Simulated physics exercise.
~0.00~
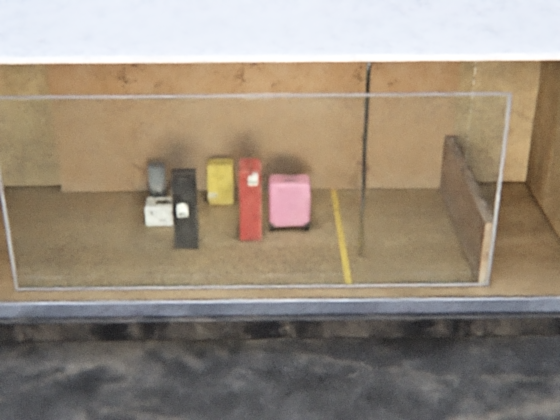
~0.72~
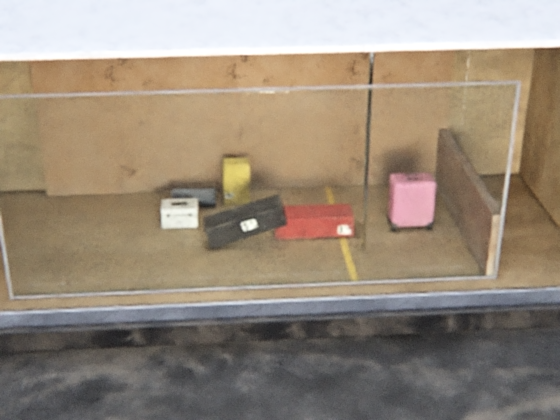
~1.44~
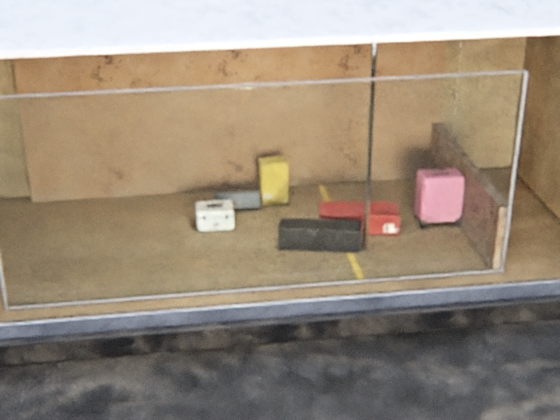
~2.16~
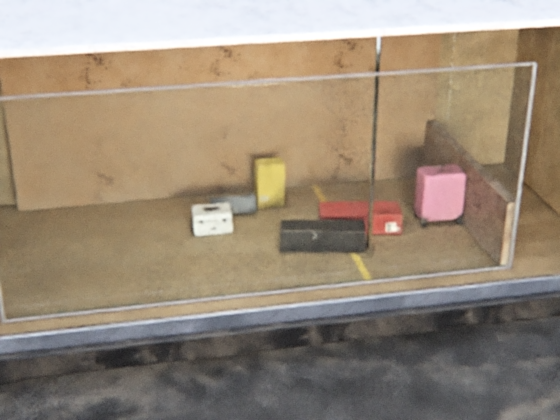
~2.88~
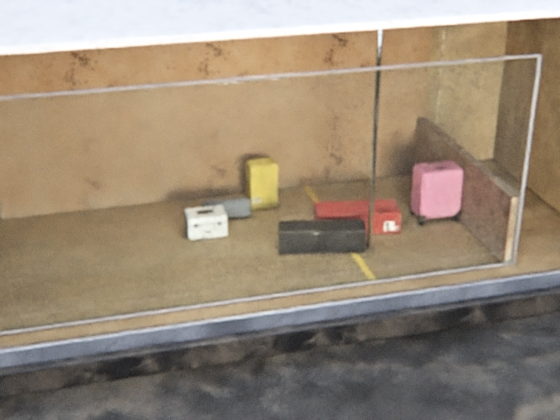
Pink wheeled case rolling right past a yellow line as black and red boxes topple and slide, the red one ending across it.
